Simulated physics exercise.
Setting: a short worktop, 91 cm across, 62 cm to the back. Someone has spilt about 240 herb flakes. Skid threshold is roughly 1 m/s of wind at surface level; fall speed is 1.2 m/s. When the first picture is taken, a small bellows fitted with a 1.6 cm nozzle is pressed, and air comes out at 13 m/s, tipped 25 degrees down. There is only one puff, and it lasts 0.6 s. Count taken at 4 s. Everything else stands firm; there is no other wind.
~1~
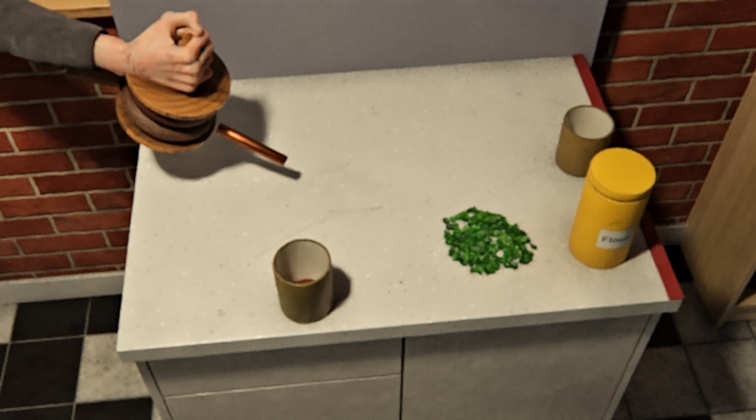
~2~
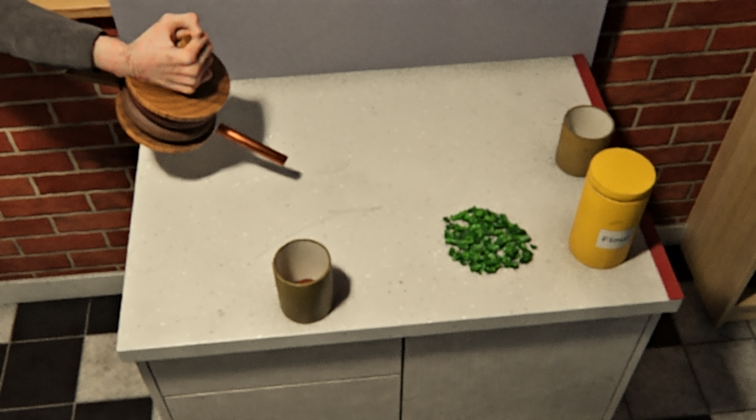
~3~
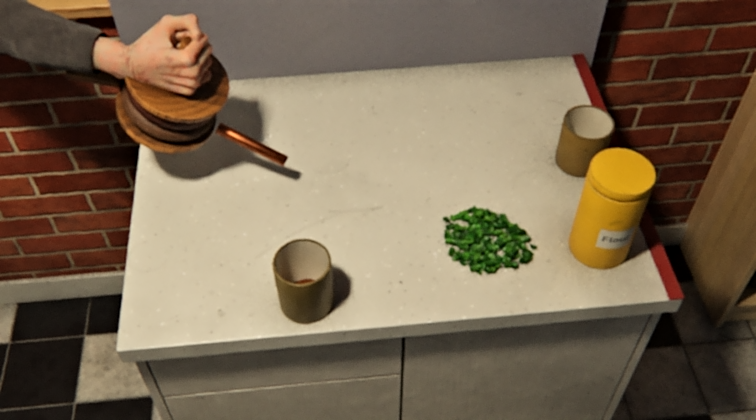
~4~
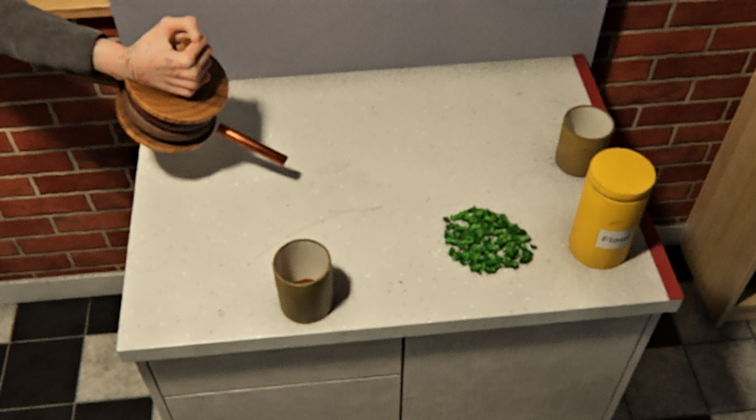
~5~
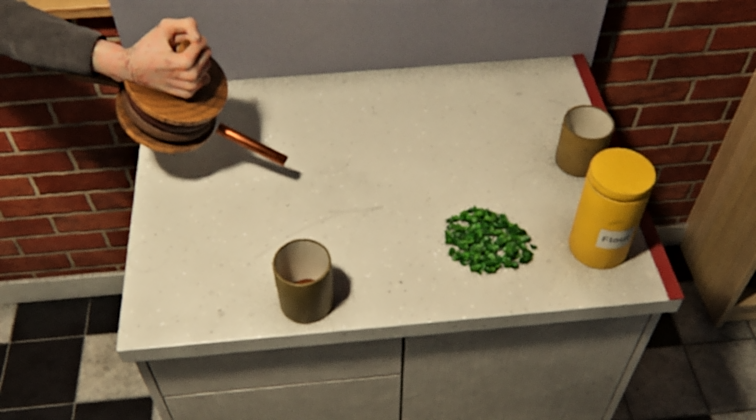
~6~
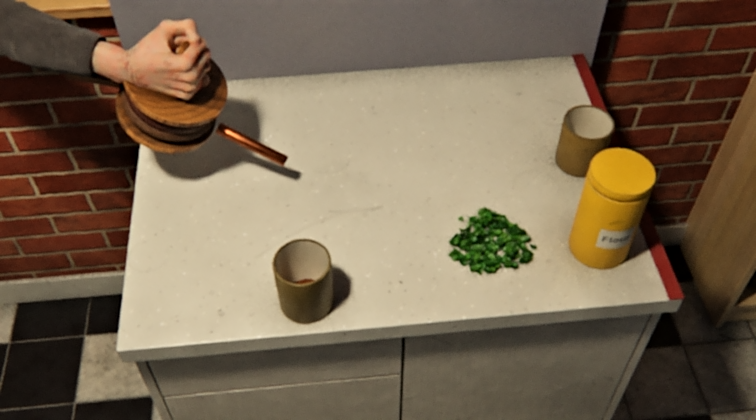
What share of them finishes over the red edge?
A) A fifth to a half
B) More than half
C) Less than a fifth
Less than a fifth (C).
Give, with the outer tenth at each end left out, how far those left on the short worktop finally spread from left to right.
10 cm, give or take.
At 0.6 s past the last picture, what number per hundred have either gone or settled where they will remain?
The share is roughly 40 %.
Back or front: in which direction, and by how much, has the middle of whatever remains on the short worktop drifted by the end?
I'd say frontward, around 5 cm.
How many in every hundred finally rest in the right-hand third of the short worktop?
Something close to 30 % ends up there.
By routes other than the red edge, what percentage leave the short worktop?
Roughly 70 per cent.
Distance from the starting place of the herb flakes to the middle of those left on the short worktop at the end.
Close to 15 cm.
Then, 0.6 s after the last picture the count stands so, 3 % are over the red edge; the middle of those left on the top is near (592, 273).
Then, 1.0 s after the last picture the count stands so, 3 % are over the red edge; the middle of those left on the top is near (573, 245).
Then, 2.0 s after the last picture the count stands so, 3 % are over the red edge; the middle of those left on the top is near (573, 245).
Then, 3.8 s after the last picture, at the end, 3 % are over the red edge; the middle of those left on the top is near (573, 245).
